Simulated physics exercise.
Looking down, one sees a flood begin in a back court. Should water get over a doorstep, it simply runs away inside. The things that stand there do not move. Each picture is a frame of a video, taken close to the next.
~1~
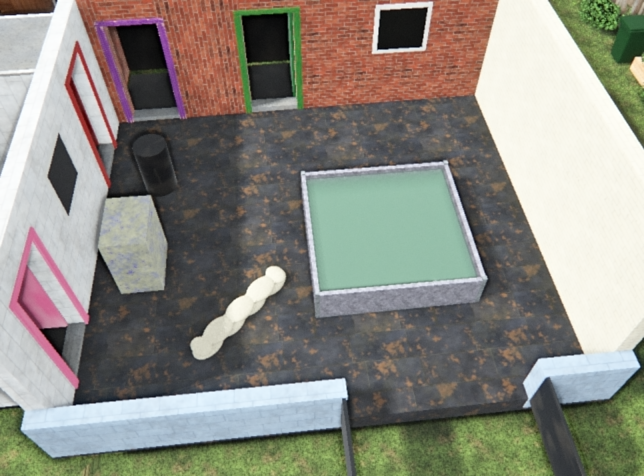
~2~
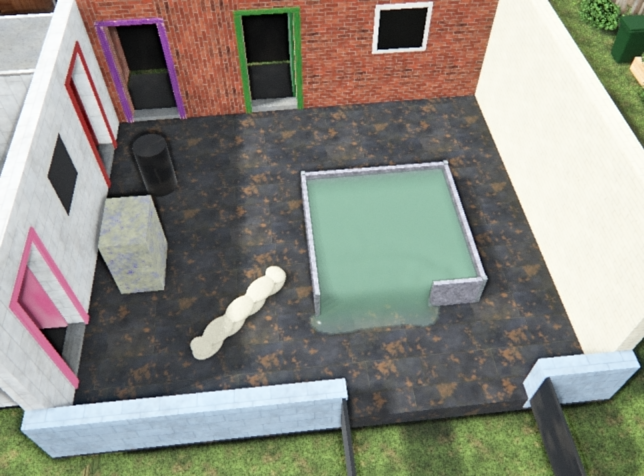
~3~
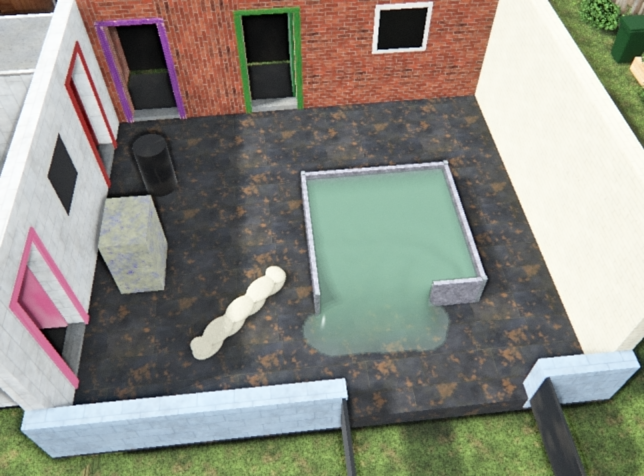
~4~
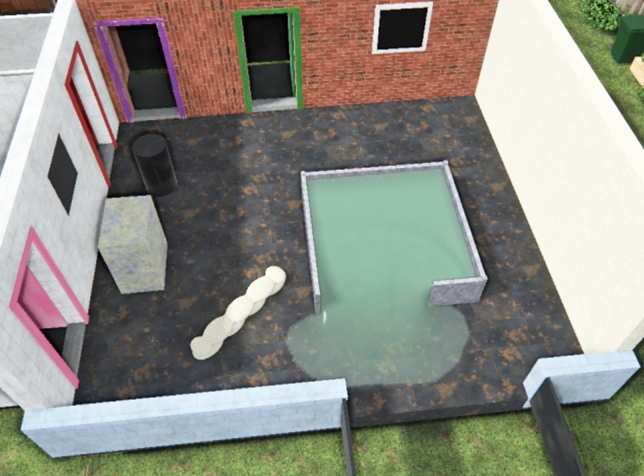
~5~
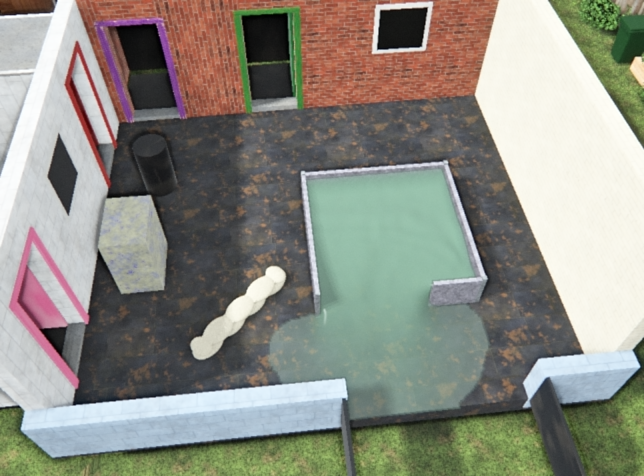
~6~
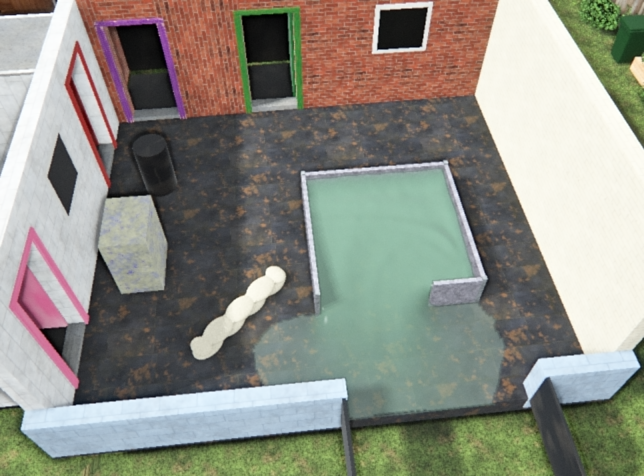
Green water pours through a gap in the tank's front wall and spreads across the dark courtyard.
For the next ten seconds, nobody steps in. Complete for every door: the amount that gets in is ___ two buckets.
Purple door: At most; red door: At most; green door: At most; pink door: More than.
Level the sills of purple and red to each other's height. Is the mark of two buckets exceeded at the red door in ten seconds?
As far as I can tell, the red one doesn't reach it.
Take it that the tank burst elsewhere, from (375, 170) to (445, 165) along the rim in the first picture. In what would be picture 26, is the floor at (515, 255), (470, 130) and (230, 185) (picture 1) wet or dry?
Sequence: Spared / wetted / wetted.
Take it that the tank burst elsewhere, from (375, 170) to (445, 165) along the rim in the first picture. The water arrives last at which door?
That's the door marked pink.
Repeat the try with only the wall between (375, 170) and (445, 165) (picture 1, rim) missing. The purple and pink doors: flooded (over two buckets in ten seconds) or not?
The purple door exceeds the limit, the pink door falls short.
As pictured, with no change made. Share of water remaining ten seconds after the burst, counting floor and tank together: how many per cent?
38 % or so.
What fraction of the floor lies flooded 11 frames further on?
About 15 in a hundred.
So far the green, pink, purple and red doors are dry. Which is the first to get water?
That would be the pink-painted one, ahead of the rest.
A moment on, water covers 15 % of the floor; the purple door not reached, the red door not reached, the green door not reached, the pink door not reached.
Next, water covers 15 % of the floor; the purple door not reached, the red door not reached, the green door not reached, the pink door not reached.
Then, water covers 25 % of the floor; the purple door not reached, the red door not reached, the green door not reached, the pink door over two buckets in.
Later, water covers 35 % of the floor; the purple door wet at the sill, nothing in, the red door wet at the sill, nothing in, the green door not reached, the pink door over two buckets in.
In the end, water covers 55 % of the floor; the purple door wet at the sill, nothing in, the red door wet at the sill, nothing in, the green door wet at the sill, nothing in, the pink door far over two buckets in.
